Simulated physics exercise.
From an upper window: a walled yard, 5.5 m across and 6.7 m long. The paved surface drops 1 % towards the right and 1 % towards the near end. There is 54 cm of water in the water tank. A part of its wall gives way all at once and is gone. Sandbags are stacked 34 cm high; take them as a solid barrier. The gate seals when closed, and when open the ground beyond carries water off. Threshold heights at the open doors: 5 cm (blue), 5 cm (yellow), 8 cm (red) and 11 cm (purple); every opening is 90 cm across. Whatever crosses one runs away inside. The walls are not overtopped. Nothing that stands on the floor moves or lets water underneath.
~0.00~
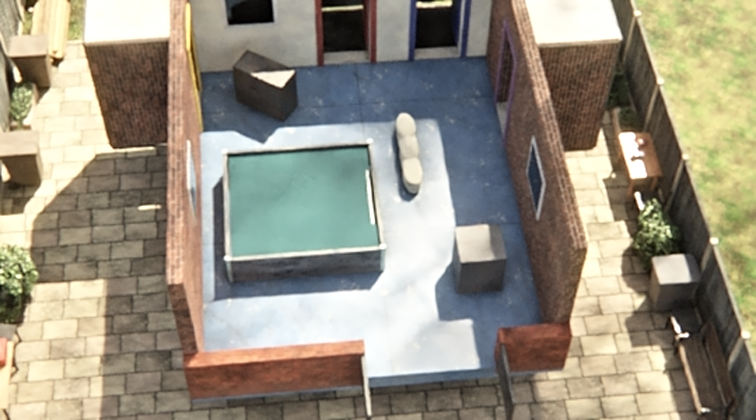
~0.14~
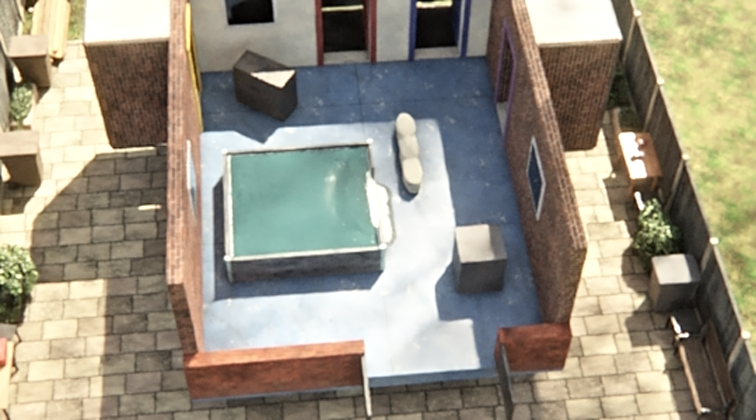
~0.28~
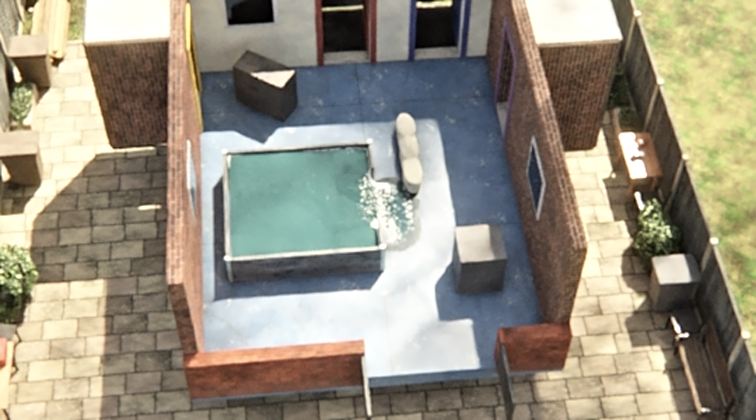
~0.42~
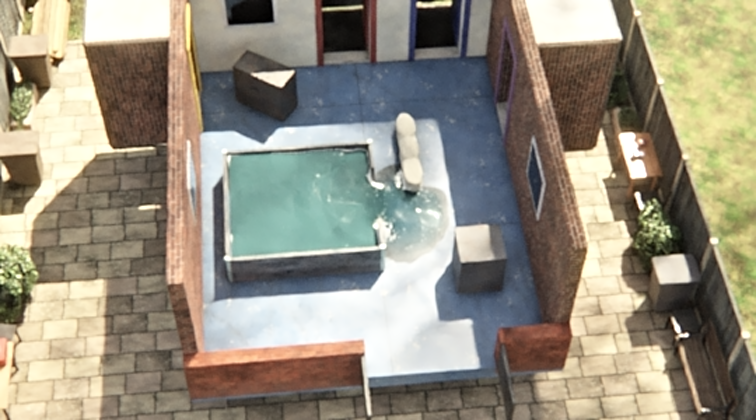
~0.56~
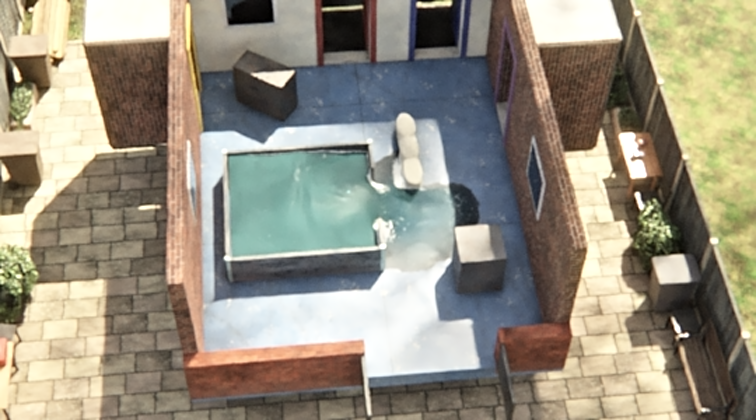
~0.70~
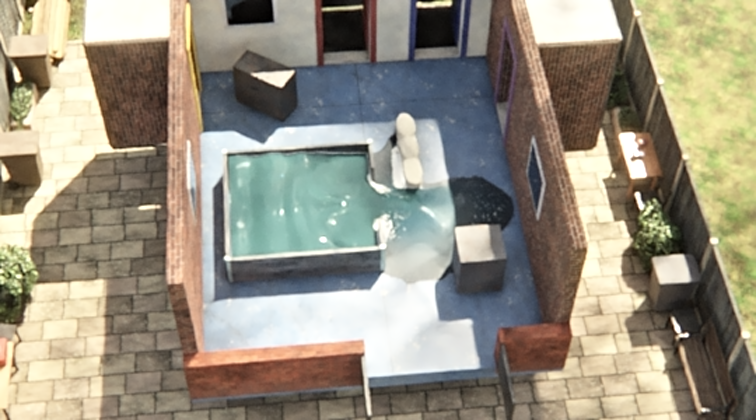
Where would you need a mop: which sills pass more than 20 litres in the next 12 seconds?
The water let in: At the blue door it passes the limit; at the yellow door it stays under the limit; at the red door it keeps below the limit; at the purple door it stays under the limit.
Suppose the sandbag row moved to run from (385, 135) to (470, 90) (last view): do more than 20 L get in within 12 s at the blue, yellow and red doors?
Then: Blue above, yellow under, red not over.
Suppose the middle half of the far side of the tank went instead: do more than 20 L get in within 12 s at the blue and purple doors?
Then: Blue above, purple under.
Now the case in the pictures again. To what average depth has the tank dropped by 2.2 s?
Roughly 35 cm on average.
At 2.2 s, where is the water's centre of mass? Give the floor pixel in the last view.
Around (359, 217).
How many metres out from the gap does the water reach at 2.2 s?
Some 4.2 m out.
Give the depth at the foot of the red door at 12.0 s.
Roughly 6.5 cm deep.
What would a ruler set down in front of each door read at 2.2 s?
Depths in cm: Blue 0, yellow 0, red 1, purple 9.
After 1.4 s water covers 20 % of the floor and is deepest (34 cm) near (520, 250); blue door not reached, yellow door not reached, red door not reached, purple door not reached.
After 2.2 s water covers 40 % of the floor and is deepest (36 cm) near (514, 225); blue door not reached, yellow door not reached, red door 1 cm at the sill, 0 L in, purple door 9 cm at the sill, 0 L in.
After 3.5 s water covers 50 % of the floor and is deepest (30 cm) near (538, 340); blue door 14 cm at the sill, 7 L in, yellow door not reached, red door 7 cm at the sill, 0 L in, purple door 10 cm at the sill, 0 L in.
After 7.0 s water covers 85 % of the floor and is deepest (21 cm) near (540, 350); blue door 12 cm at the sill, 113 L in, yellow door 4 cm at the sill, 0 L in, red door 5 cm at the sill, 1 L in, purple door 6 cm at the sill, 0 L in.
After 12.0 s water covers 95 % of the floor and is deepest (13 cm) near (540, 350); blue door 6 cm at the sill, 161 L in, yellow door 3 cm at the sill, 0 L in, red door 6 cm at the sill, 1 L in, purple door 7 cm at the sill, 0 L in.
